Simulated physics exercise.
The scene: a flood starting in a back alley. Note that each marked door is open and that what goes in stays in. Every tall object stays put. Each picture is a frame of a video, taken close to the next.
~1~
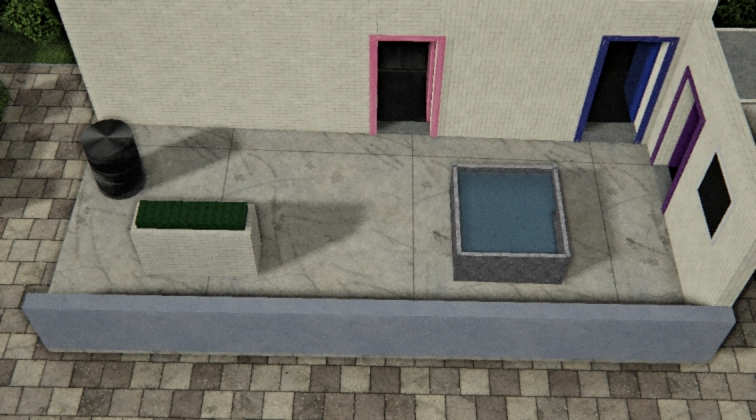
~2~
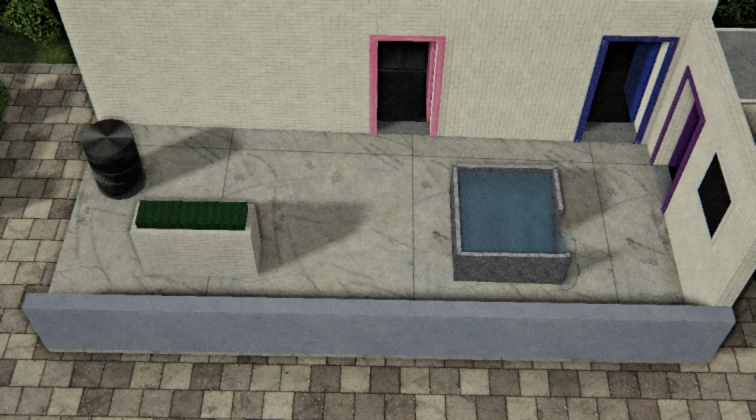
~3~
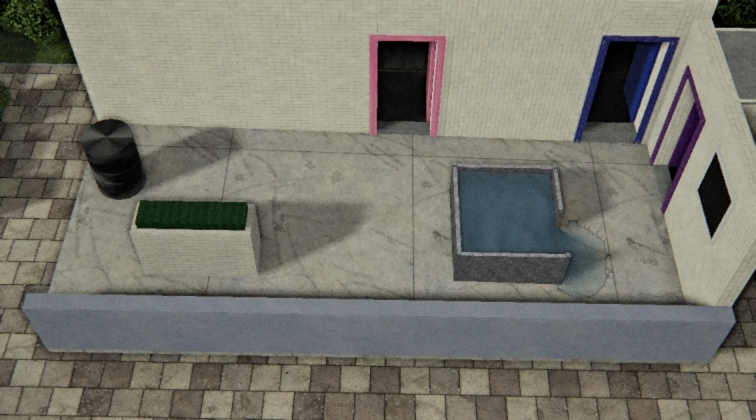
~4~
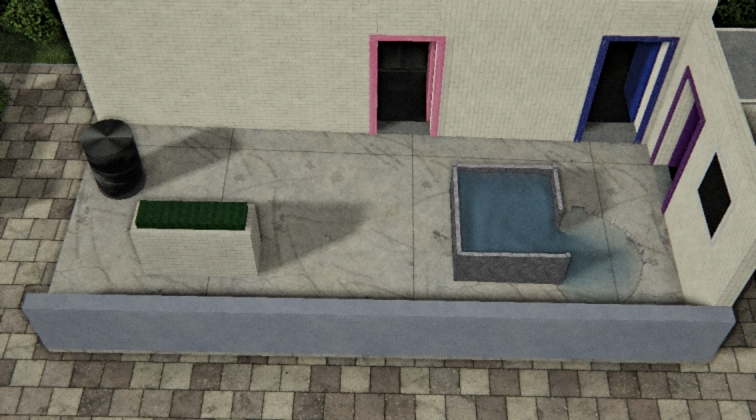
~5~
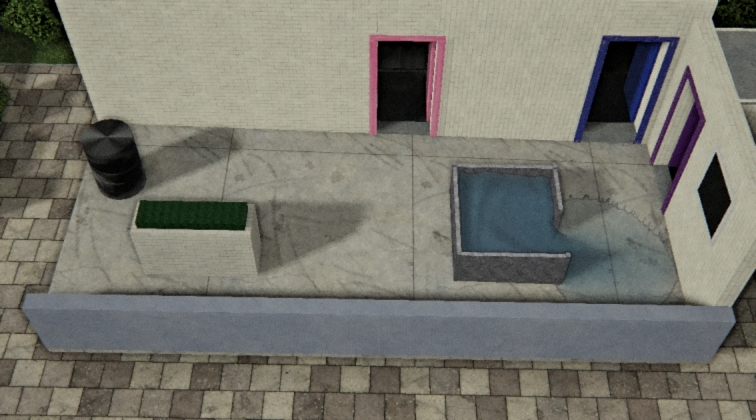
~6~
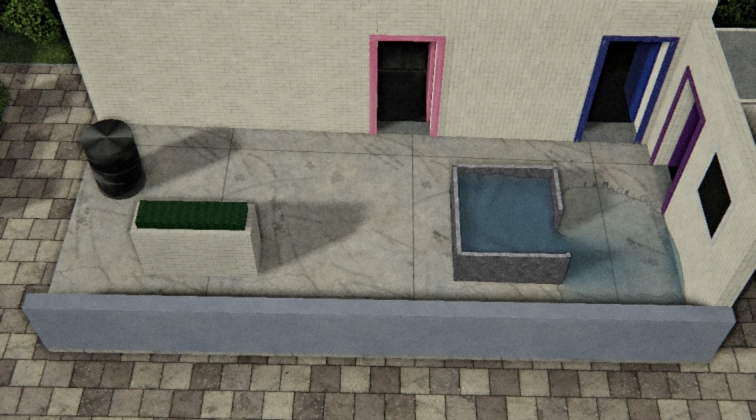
Water pouring through a gap in the right side of a stone tank and spreading rightward across a paved, walled yard.
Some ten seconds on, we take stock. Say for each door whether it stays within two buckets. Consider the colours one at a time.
The blue door stays within two buckets; the pink door stays within two buckets; the purple door goes past two buckets.
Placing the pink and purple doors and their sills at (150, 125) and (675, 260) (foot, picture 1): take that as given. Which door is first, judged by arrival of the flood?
The one to pick is the one in purple.
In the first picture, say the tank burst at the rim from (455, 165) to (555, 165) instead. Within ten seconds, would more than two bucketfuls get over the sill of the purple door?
After that, purple door tops the limit.
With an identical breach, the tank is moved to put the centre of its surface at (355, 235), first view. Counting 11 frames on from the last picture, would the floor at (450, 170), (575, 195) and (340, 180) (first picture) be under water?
So, in the order given, I'd say unaffected, soaked through, unaffected.
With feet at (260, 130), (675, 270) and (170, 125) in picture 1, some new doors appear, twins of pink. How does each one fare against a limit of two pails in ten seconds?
In turn: Is under, floods, is under.
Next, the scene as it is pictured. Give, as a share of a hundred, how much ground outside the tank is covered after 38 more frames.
The answer is around 60 per cent.
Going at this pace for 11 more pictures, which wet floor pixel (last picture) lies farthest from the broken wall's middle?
Look around (639, 149).
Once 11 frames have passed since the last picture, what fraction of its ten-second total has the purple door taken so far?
Near 10 in a hundred.
A moment on, water covers 15 % of the floor; the blue door not reached, the pink door not reached, the purple door under two buckets in.
Next, water covers 15 % of the floor; the blue door wet at the sill, nothing in, the pink door not reached, the purple door under two buckets in.
Then, water covers 30 % of the floor; the blue door wet at the sill, nothing in, the pink door not reached, the purple door over two buckets in.
Later, water covers 60 % of the floor; the blue door wet at the sill, nothing in, the pink door wet at the sill, nothing in, the purple door far over two buckets in.
In the end, water covers 75 % of the floor; the blue door wet at the sill, nothing in, the pink door wet at the sill, nothing in, the purple door far over two buckets in.
